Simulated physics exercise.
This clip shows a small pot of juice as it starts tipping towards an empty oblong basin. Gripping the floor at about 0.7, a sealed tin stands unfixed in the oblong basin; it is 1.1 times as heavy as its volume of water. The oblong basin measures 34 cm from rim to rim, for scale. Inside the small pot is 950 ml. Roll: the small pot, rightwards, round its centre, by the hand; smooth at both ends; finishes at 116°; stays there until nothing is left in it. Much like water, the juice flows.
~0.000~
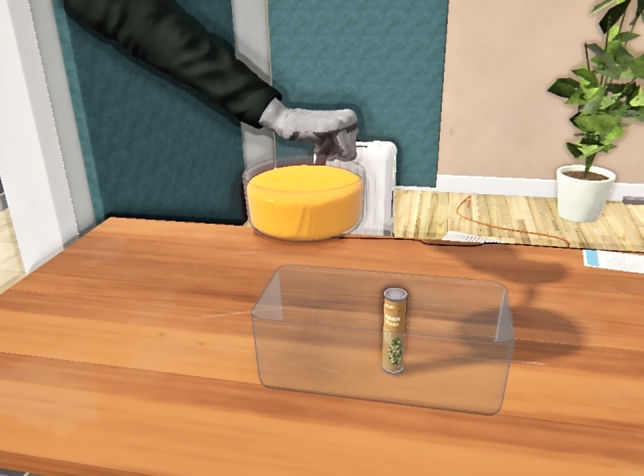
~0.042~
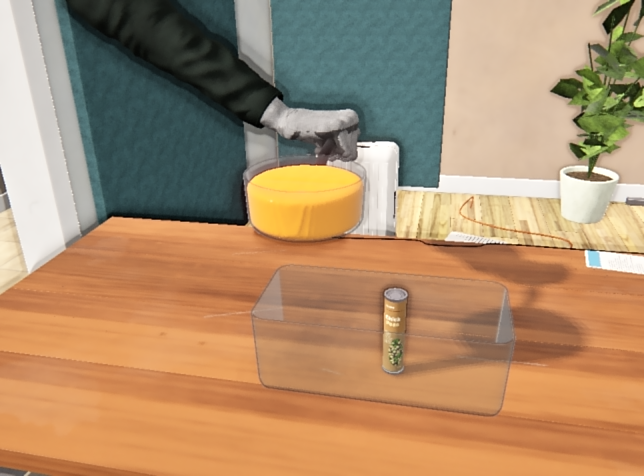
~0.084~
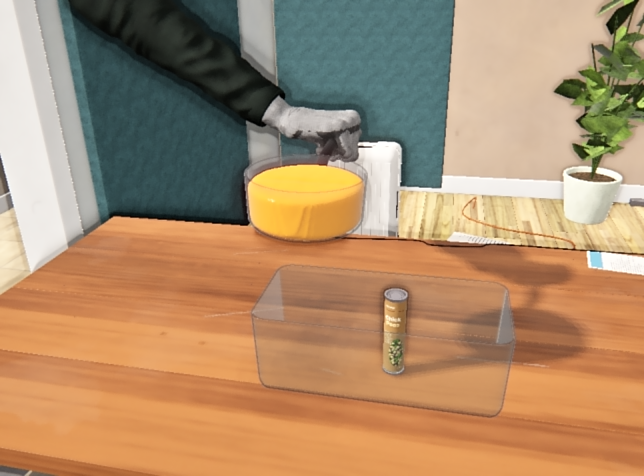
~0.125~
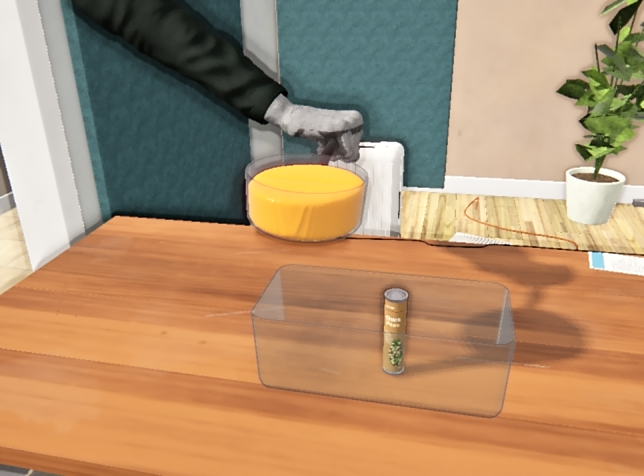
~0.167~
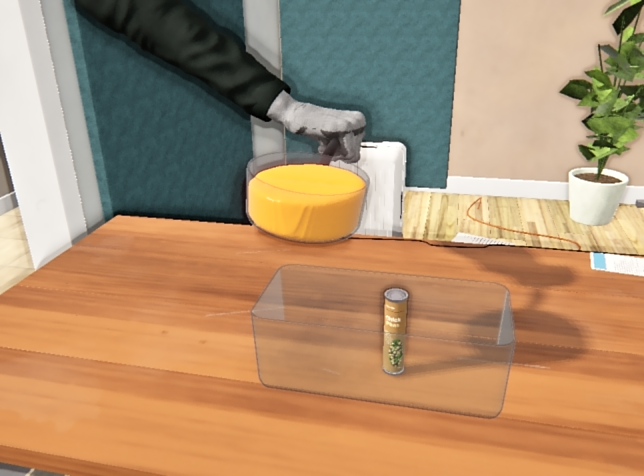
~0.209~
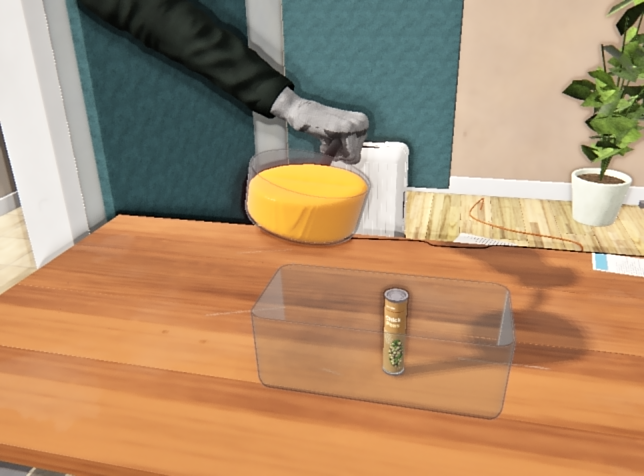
We see a gloved hand holding a clear pot of orange juice above a wooden table, behind a transparent oblong basin and a small patterned tin, as the pot tilts slightly to the right, gradually at first, then more noticeably.
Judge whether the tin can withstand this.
You'll see it resist.
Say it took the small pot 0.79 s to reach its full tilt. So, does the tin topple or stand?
Then it keeps standing.
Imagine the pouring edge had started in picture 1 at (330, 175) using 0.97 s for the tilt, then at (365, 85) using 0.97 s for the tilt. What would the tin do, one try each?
Trial 1 - tin stays standing; trial 2 - tin stays standing.
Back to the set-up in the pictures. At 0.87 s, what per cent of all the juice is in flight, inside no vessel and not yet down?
Around 6 per cent of the liquid is in flight.
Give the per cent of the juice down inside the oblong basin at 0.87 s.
Around 90 per cent of the whole.
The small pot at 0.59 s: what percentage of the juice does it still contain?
About 38 per cent.
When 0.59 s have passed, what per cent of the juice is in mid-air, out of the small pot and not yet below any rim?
Around 42 in a hundred.
By 0.59 s the tilt is 77° and 39 per cent is still to pour; the tin stands where it began.
By 0.87 s the tilt is 113° and 4 per cent is still to pour; the tin stands where it began.
By 1.15 s the tilt is 116° and 0 per cent is still to pour; the tin stands where it began.
By 1.47 s the tilt is 116° and 0 per cent is still to pour; the tin stands where it began.
At rest the tin stands where it began.
